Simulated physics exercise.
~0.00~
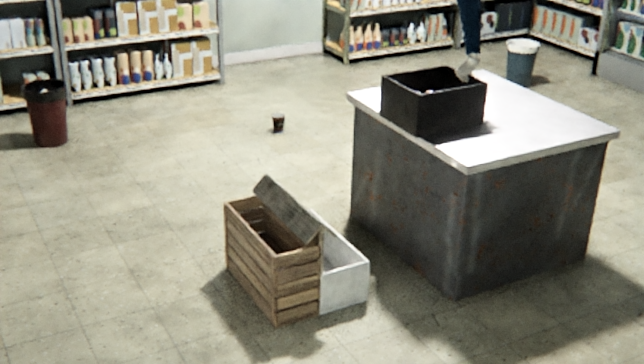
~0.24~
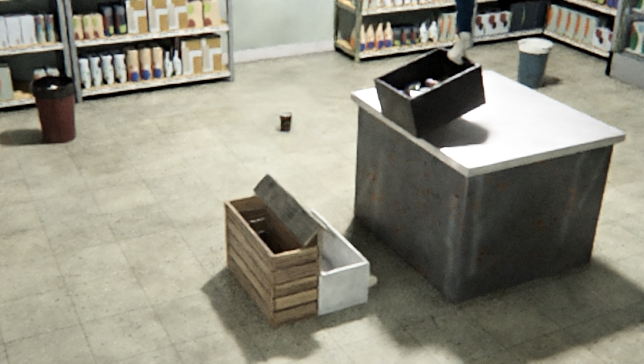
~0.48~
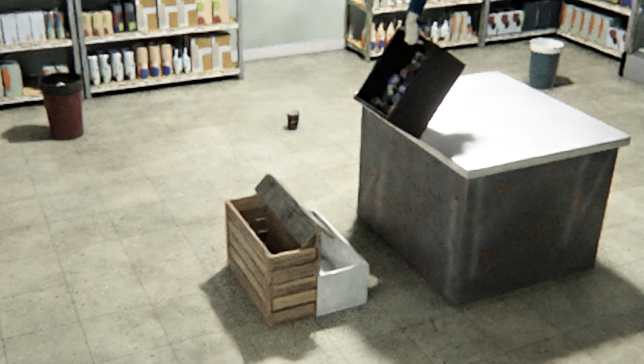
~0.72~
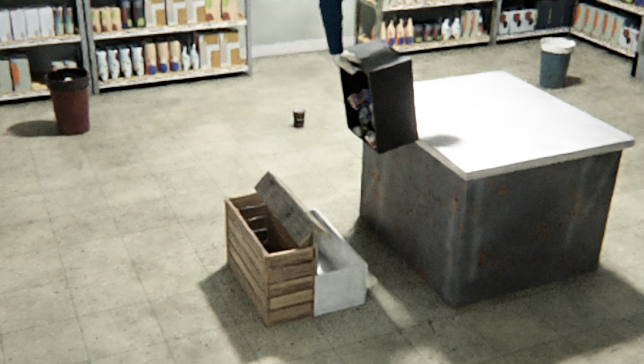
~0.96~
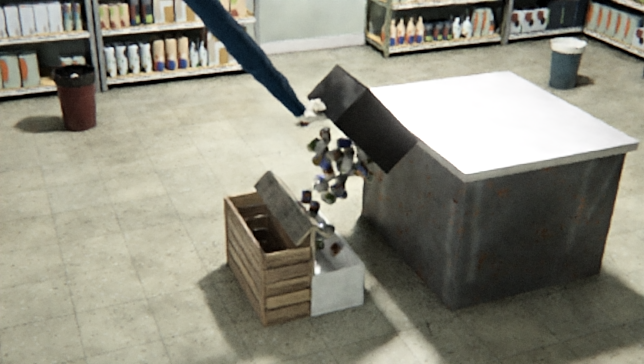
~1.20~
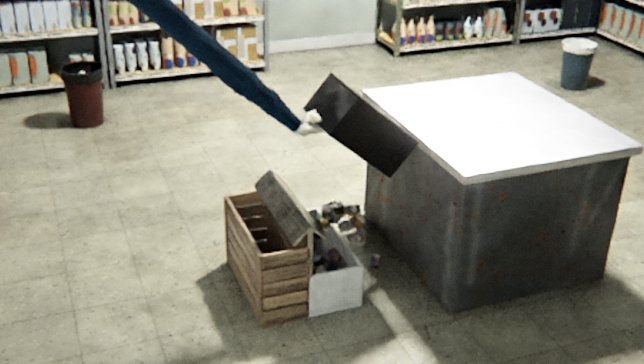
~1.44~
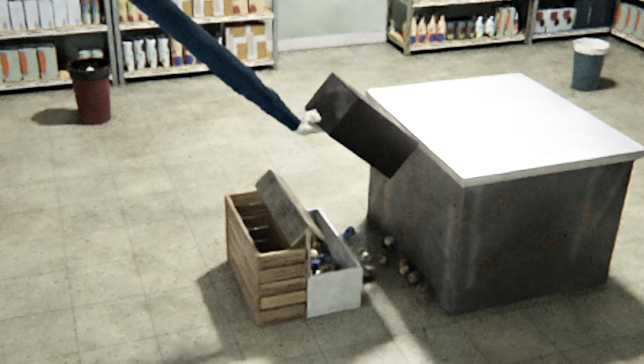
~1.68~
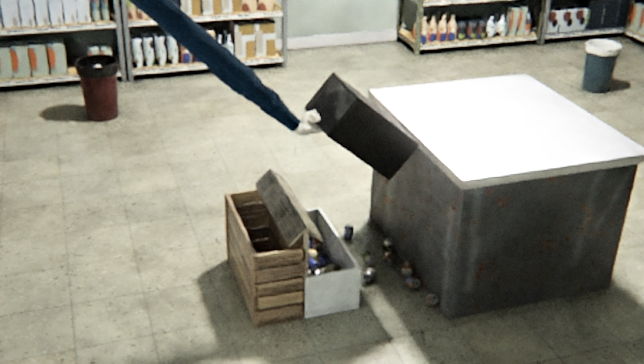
In a shop with stocked shelves along the back, seen from above as the view drifts slightly sideways, a black crate sits on a white-topped grey bench at right. On the floor to its left stand a white tub and a slatted wooden box with a grey ridge between them. The crate lifts and tips leftward over the bench edge, a blue-sleeved arm reaching to its far side. Small cans pour out in a cluster, most dropping into the white tub. Others land on the floor between tub and bench, where they lie as the emptied crate stays held tilted.
